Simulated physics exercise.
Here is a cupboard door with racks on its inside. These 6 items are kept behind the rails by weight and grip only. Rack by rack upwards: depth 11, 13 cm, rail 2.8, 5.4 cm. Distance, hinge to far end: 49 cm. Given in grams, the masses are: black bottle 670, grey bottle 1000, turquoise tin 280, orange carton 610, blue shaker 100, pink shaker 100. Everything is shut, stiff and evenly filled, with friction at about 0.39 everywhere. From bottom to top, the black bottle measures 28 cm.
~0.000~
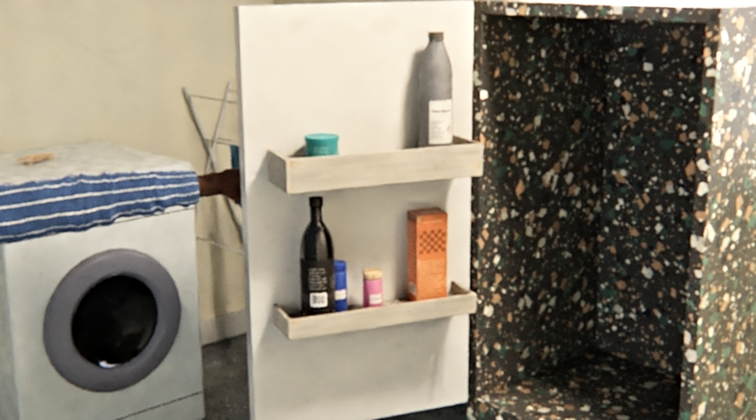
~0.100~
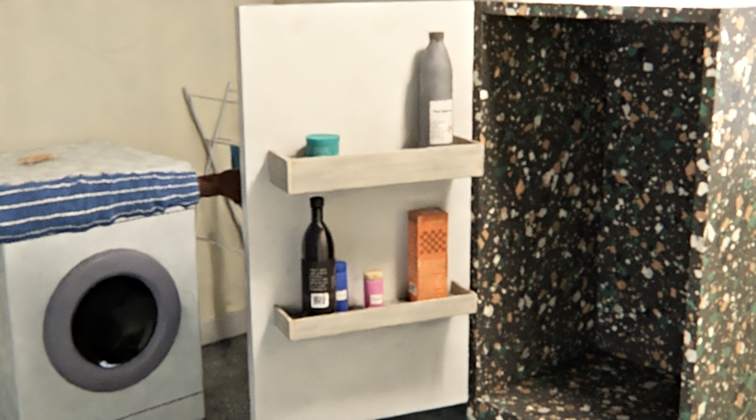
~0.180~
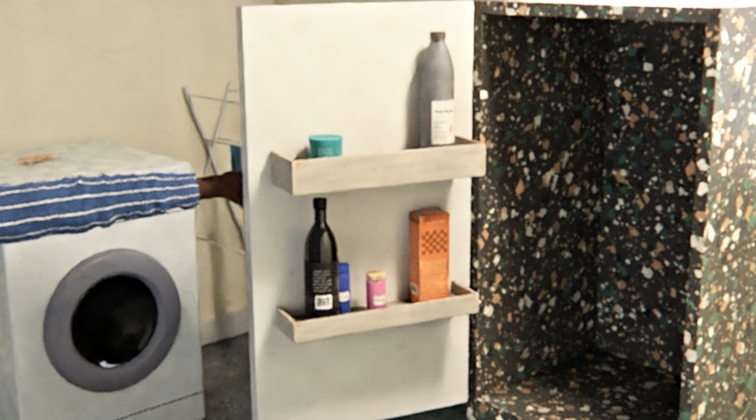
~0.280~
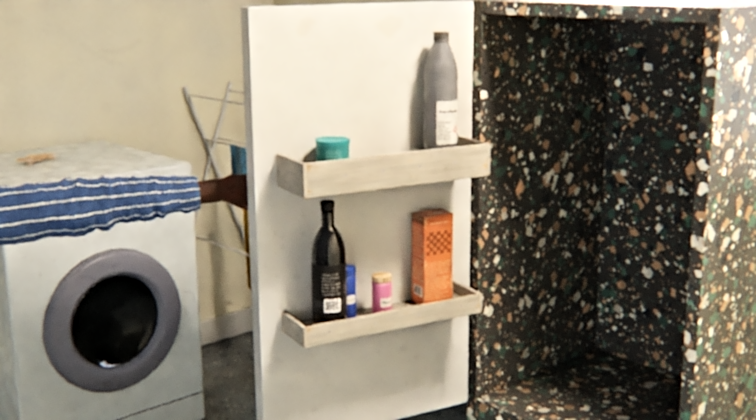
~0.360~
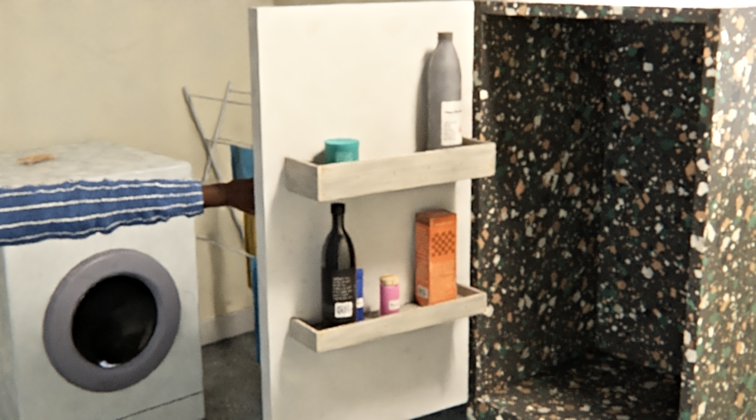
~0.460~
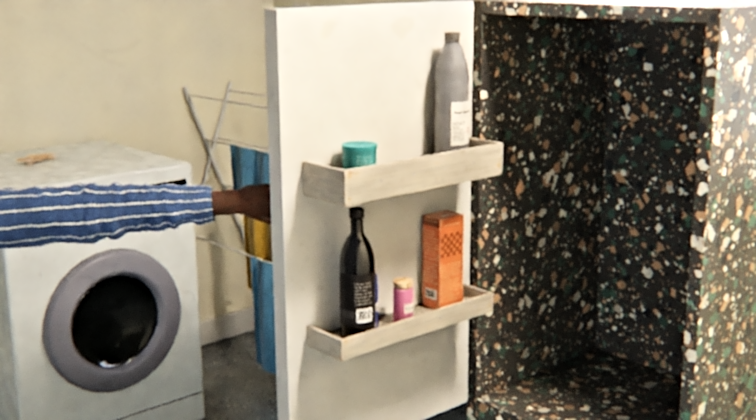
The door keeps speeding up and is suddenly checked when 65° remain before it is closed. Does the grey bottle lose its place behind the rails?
No. It never escapes.
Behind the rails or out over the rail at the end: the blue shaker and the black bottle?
Result: Blue shaker goes out of bounds, black bottle goes out of bounds.
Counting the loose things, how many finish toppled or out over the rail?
2.
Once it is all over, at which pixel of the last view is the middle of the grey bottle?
The resting point is around (478, 101).
After 0.76 s, open by 65°; black bottle 17° off upright; blue shaker 7° off upright; pink shaker 6° off upright.
After 1.16 s, open by 65°; black bottle and blue shaker now out over the rail; turquoise tin moved 4 cm; pink shaker moved 2 cm.
After 1.36 s, open by 65°; turquoise tin moved 4 cm; pink shaker moved 2 cm.
In the end (2.0 s), out over the rail, black bottle and blue shaker; the other 4 under 5 cm from the start. In the last view, grey bottle near (478, 101).
